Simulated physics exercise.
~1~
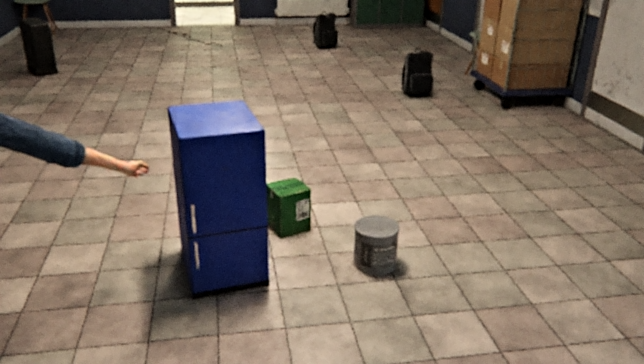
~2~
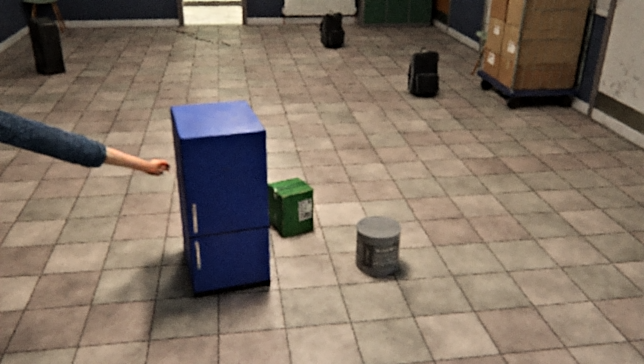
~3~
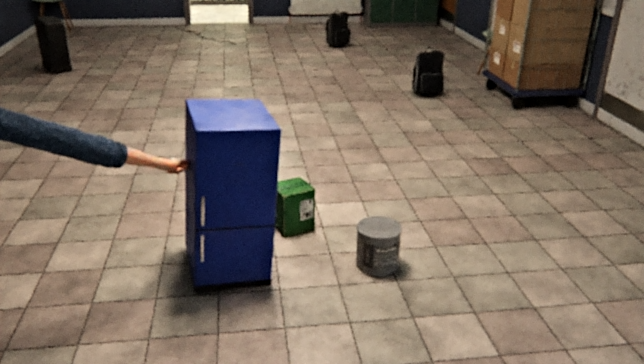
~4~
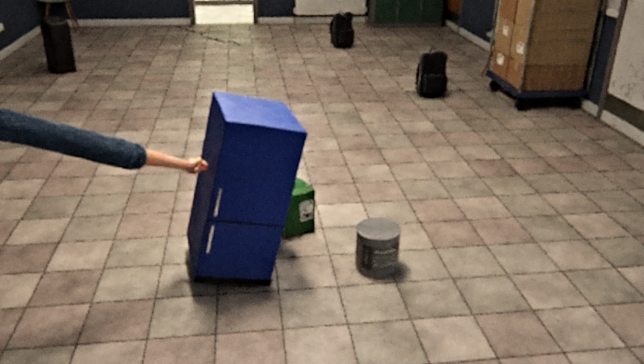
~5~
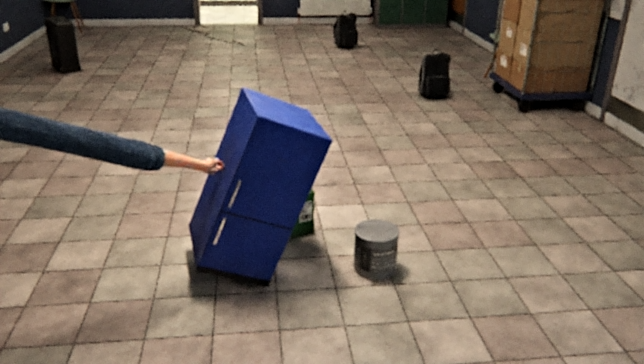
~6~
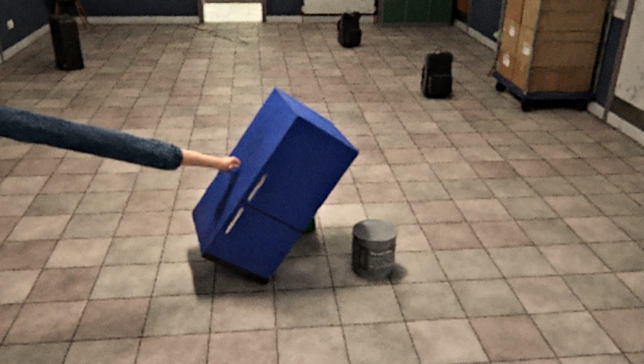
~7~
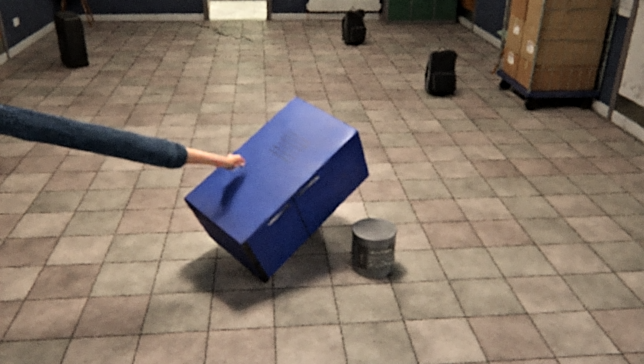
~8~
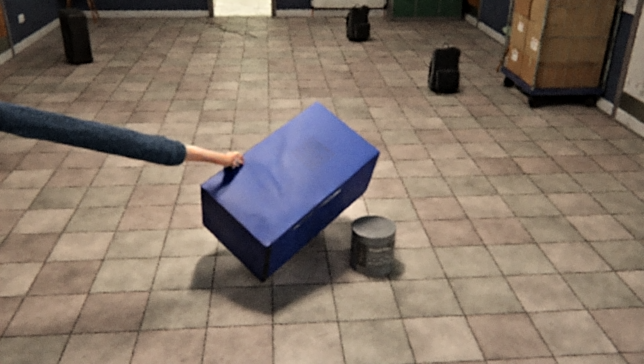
At the start, a blue refrigerator stands upright on a tiled floor, with a green box just behind it and a grey pail to its right, while an arm in a blue sleeve reaches in from the left. The hand closes in and meets the upper part of the refrigerator. It keeps pushing, and the refrigerator begins to lean right. The tilt steepens, and the green box disappears from view behind it. The refrigerator then rolls as it goes over, turning its doors downward. It ends tipped onto its side at a slant, hand still against it, beside the unmoved pail.
